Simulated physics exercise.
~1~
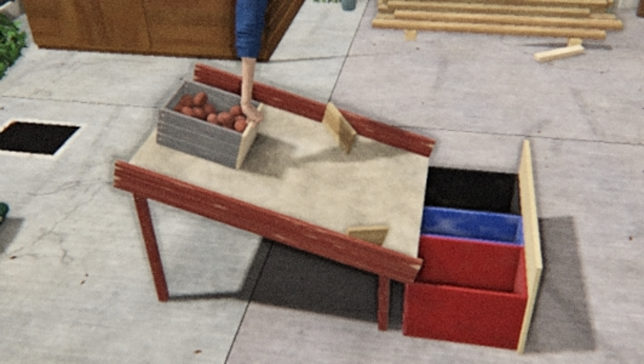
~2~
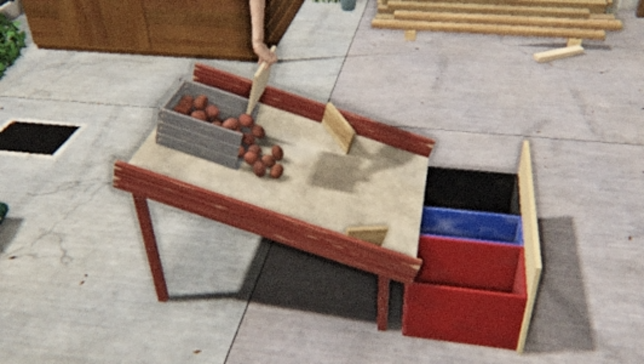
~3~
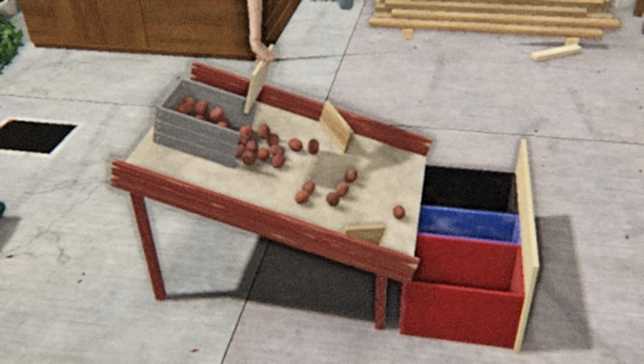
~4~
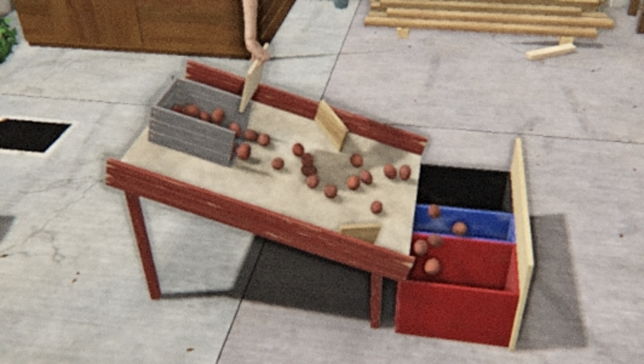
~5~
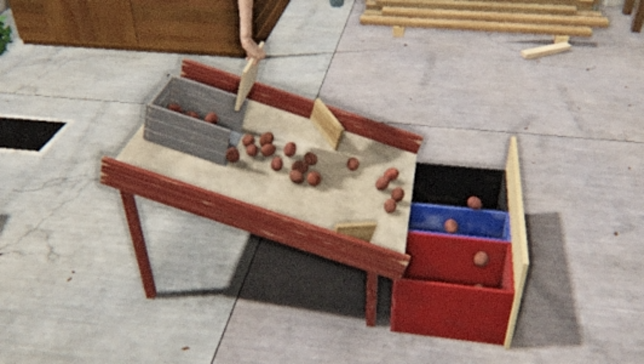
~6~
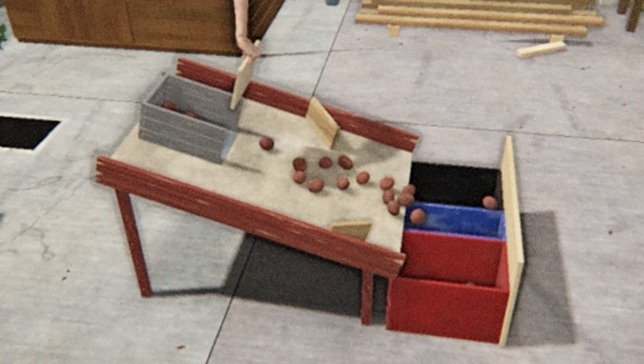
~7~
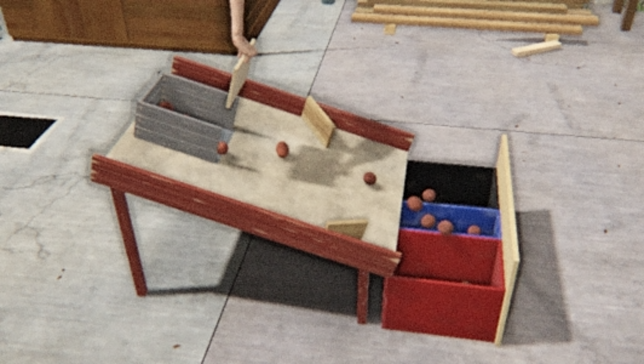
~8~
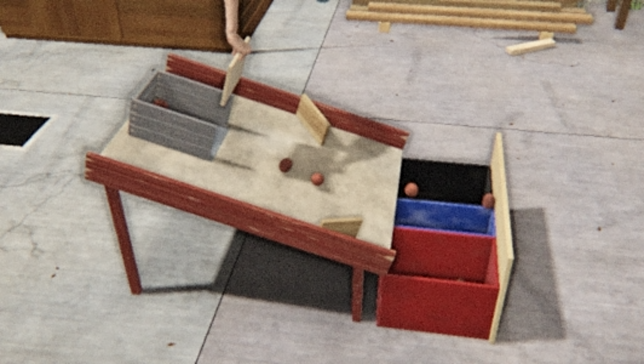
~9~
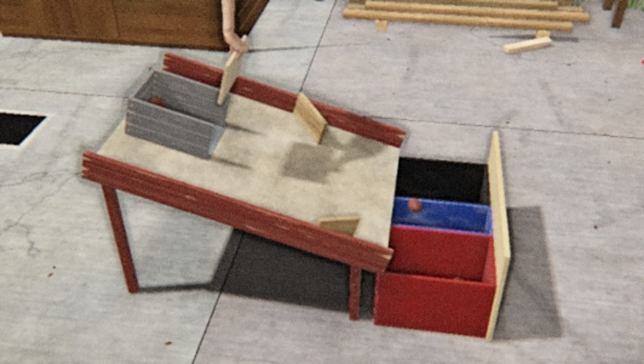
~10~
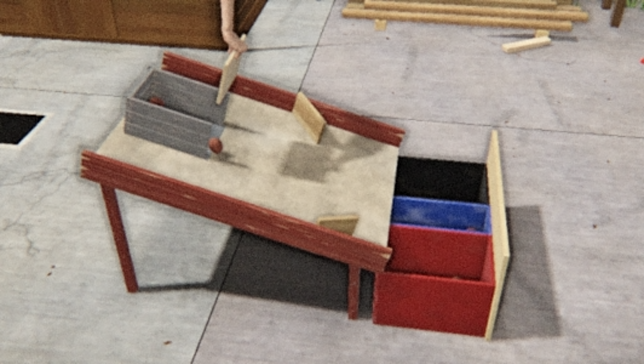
To begin with, a hand reaches down to a grey pen of red potatoes at the top of a sloping, red-railed table. The hand lifts the pen's wooden gate and holds it clear, and the first potatoes spill out in a cluster. They spread and roll down past two angled boards, then drop off the low end into the black, blue and red bins standing there. The stream thins to a few stragglers, many of the later ones falling toward the blue and black bins. Finally the slope is nearly bare, with one potato just outside the pen's opening.
